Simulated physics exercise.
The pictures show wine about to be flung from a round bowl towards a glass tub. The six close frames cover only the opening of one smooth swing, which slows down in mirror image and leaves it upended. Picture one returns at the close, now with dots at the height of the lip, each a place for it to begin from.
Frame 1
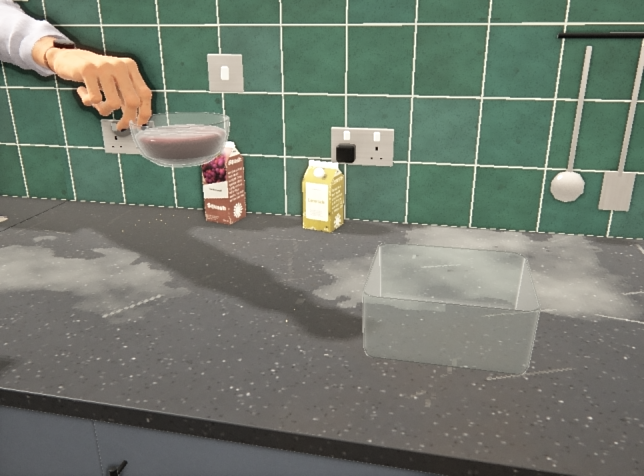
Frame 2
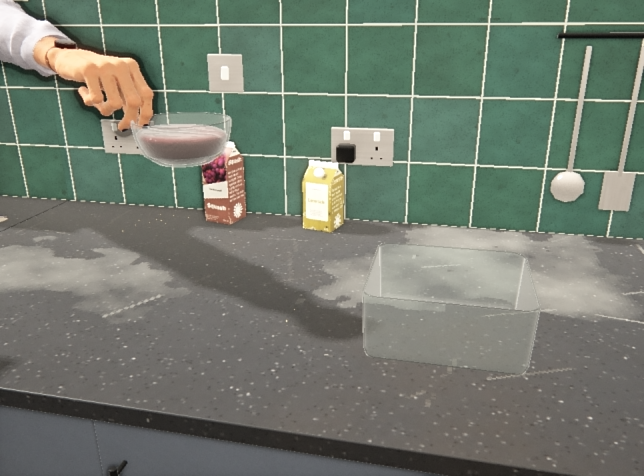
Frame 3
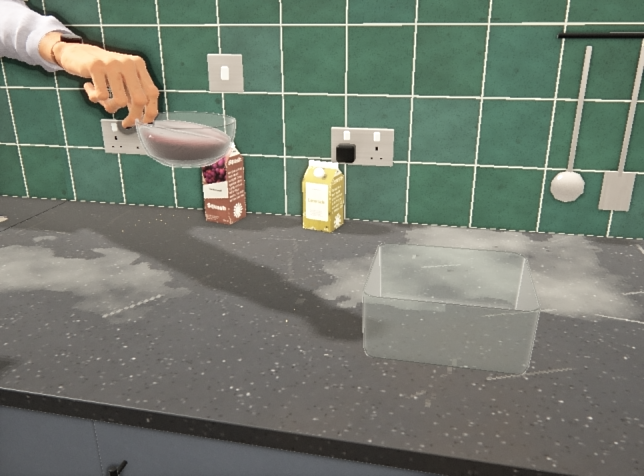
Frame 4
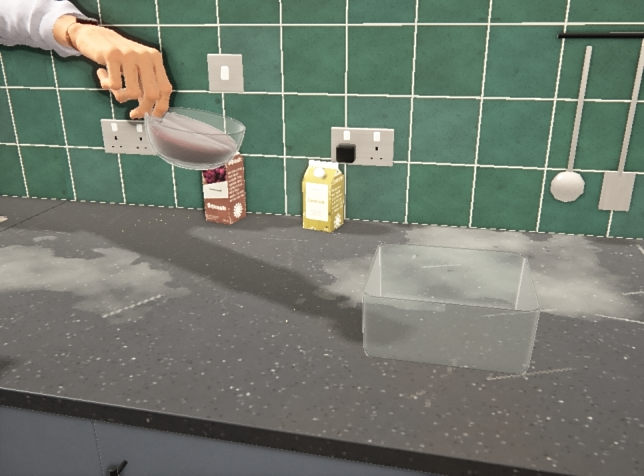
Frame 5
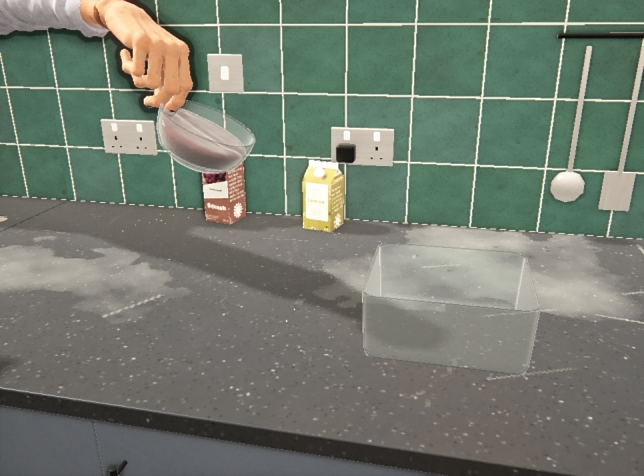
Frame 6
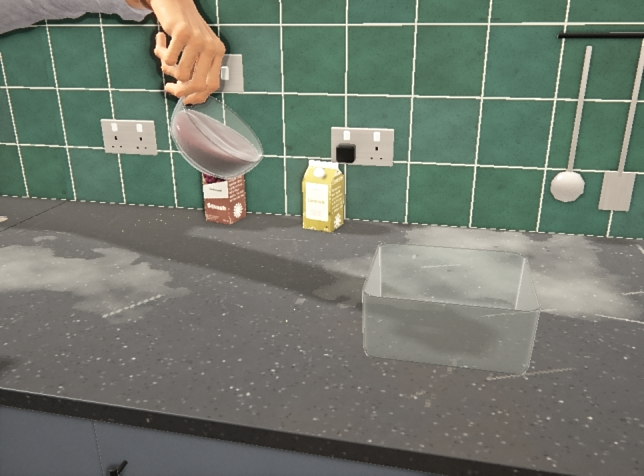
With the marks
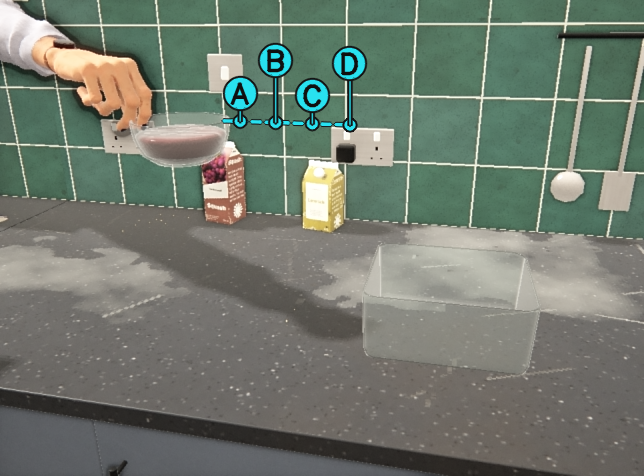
On a kitchen counter, a hand steadily tilts a round bowl of dark liquid rightward.
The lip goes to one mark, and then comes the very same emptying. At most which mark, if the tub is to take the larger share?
Take B.
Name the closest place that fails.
A.
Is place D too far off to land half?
No.
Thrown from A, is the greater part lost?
Yes, it does.
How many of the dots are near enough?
Three.
In cyan, A at (240, 121); B at (275, 122); C at (312, 123); D at (349, 125).
For place A, about 12 % lands in the tub, 85 % falls short and 3 % goes beside or beyond.
For place B, about 71 % lands in the tub, 14 % falls short and 15 % goes beside or beyond.
For place C, about 72 % lands in the tub, 6 % falls short and 22 % goes beside or beyond.
For place D, about 74 % lands in the tub, 13 % falls short and 13 % goes beside or beyond.
